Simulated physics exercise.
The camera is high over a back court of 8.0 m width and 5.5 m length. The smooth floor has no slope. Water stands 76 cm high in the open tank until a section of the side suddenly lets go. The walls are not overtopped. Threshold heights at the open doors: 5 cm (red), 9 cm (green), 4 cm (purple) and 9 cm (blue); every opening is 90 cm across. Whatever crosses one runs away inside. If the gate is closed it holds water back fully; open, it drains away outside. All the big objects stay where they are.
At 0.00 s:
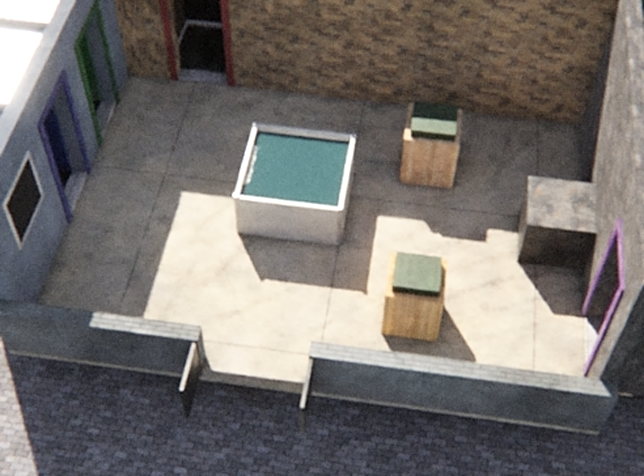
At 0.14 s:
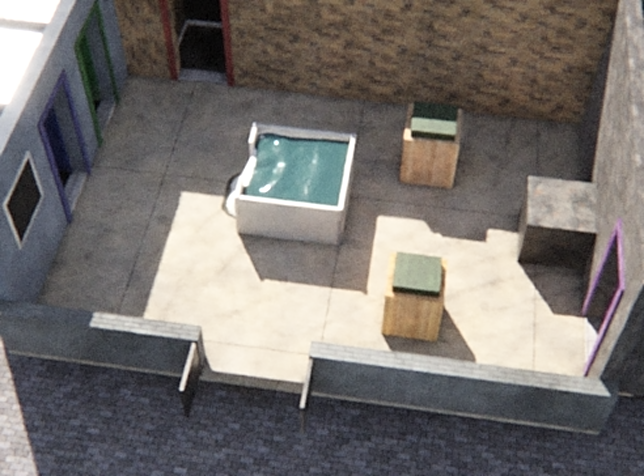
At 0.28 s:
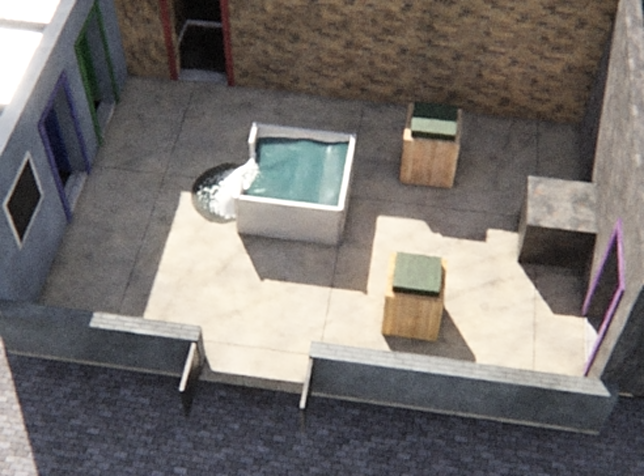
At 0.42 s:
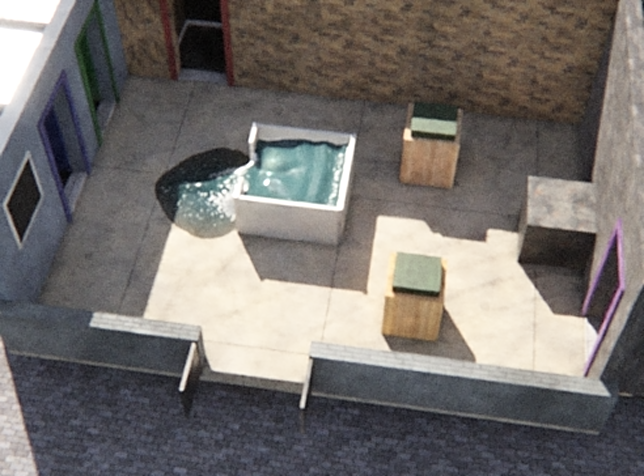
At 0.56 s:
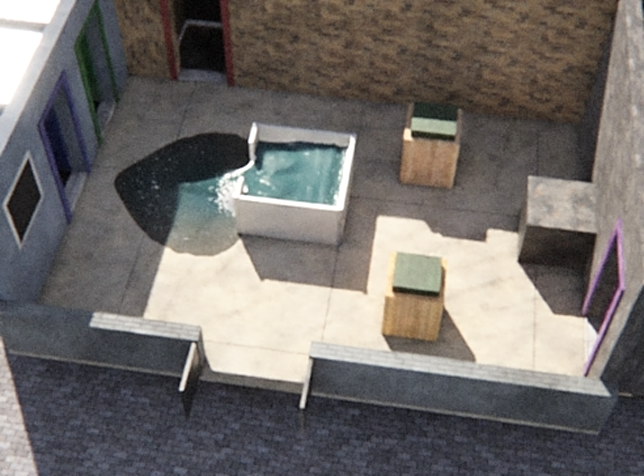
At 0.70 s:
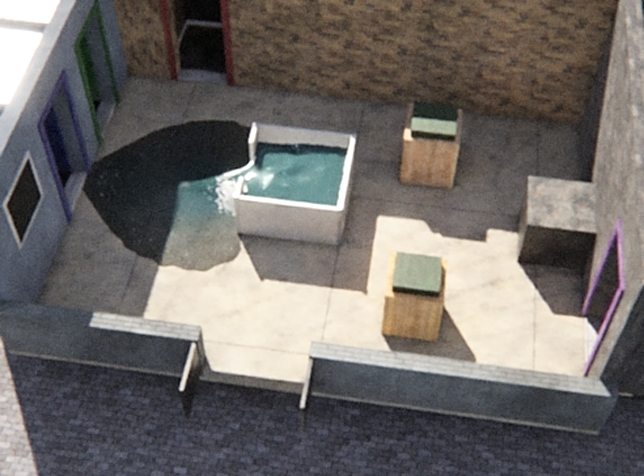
Blue-green water, at first still in a pale square open tank, pours from a gap in its left side and spreads over the grey floor as a dark, widening pool toward the left wall. The walled court is seen from high above by a still camera. Two wooden boxes with green tops and a grey block stand to the right, with blue, green, red and purple surrounds along the walls.
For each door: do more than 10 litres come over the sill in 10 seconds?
Door by door: At the red door it exceeds the limit; at the green door it goes over the limit; at the purple door it stays under the limit; at the blue door it passes the limit.
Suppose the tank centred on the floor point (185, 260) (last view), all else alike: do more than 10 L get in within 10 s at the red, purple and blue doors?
Then: Red over, purple past it, blue over.
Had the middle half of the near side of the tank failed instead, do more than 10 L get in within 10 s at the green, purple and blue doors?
Against that limit: Green not over, purple past it, blue below.
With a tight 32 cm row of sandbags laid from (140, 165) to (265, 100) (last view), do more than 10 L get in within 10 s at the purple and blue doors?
Against that limit: Purple not over, blue past it.
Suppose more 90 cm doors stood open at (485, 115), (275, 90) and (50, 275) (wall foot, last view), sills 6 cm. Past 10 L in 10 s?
In that order: Not over, not over, over.
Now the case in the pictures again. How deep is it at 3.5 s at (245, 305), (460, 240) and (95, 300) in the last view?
In that order: 0, 0 and 8 cm.
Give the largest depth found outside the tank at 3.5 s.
Roughly 18 cm.
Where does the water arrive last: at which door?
The purple one.
After 1.4 s water covers 25 % of the floor and is deepest (32 cm) near (240, 199); red door not reached, green door 20 cm at the sill, 9 L in, purple door not reached, blue door 18 cm at the sill, 40 L in.
After 2.2 s water covers 25 % of the floor and is deepest (30 cm) near (126, 82); red door 5 cm at the sill, 1 L in, green door 18 cm at the sill, 46 L in, purple door not reached, blue door 22 cm at the sill, 113 L in.
After 3.5 s water covers 35 % of the floor and is deepest (18 cm) near (87, 180); red door 6 cm at the sill, 9 L in, green door 15 cm at the sill, 70 L in, purple door not reached, blue door 16 cm at the sill, 159 L in.
After 6.0 s water covers 65 % of the floor and is deepest (10 cm) near (27, 329); red door 6 cm at the sill, 13 L in, green door 9 cm at the sill, 86 L in, purple door not reached, blue door 9 cm at the sill, 180 L in.
After 10.0 s water covers 85 % of the floor and is deepest (6 cm) near (27, 329); red door 5 cm at the sill, 20 L in, green door 5 cm at the sill, 86 L in, purple door 1 cm at the sill, 0 L in, blue door 5 cm at the sill, 180 L in.
